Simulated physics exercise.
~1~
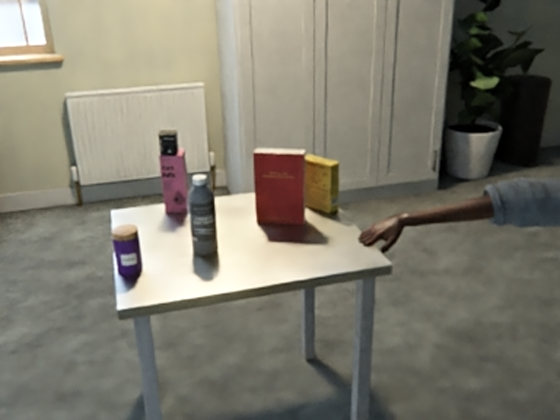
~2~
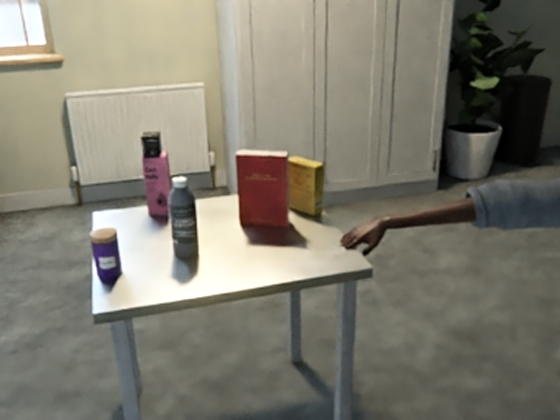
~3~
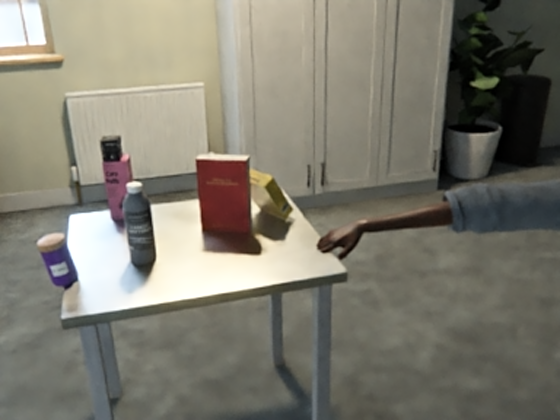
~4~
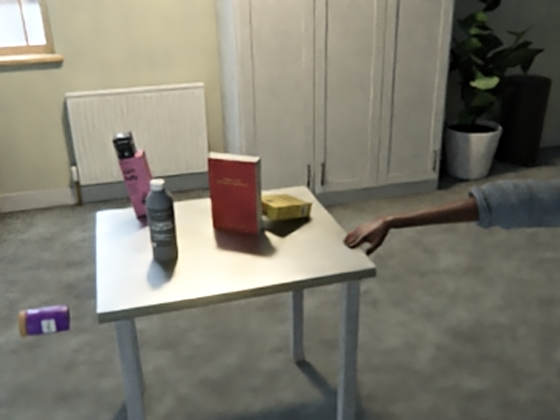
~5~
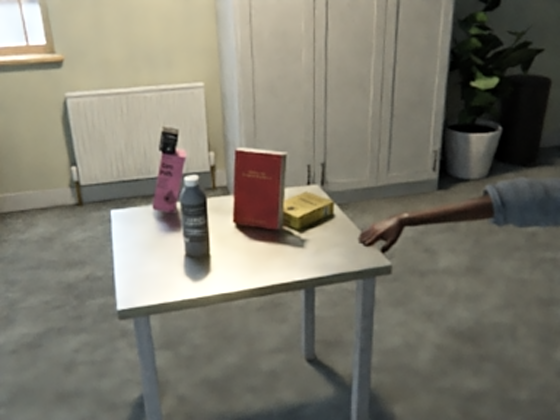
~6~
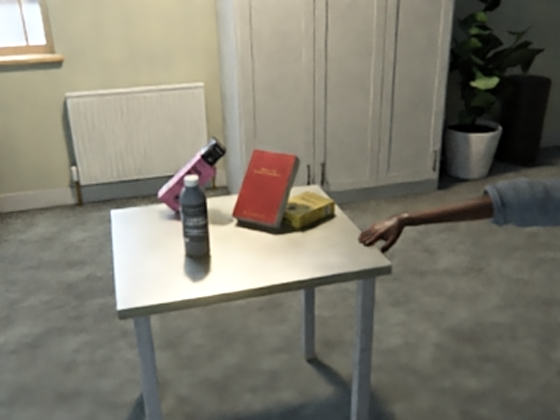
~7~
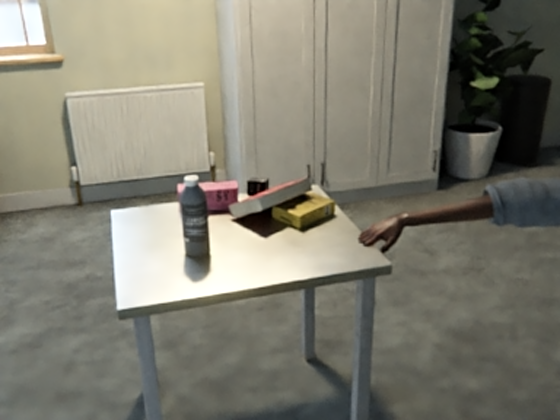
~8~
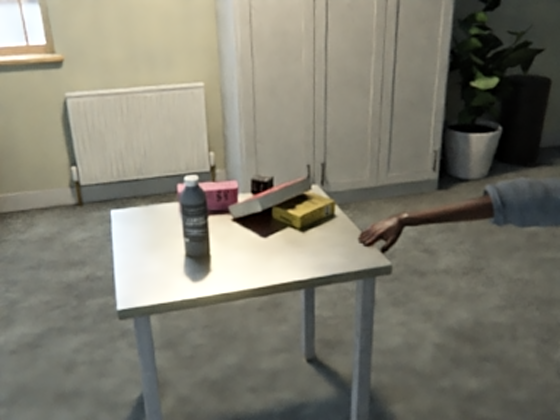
White table sliding left and back under a hand, purple jar falling off, everything else toppling except the grey bottle.
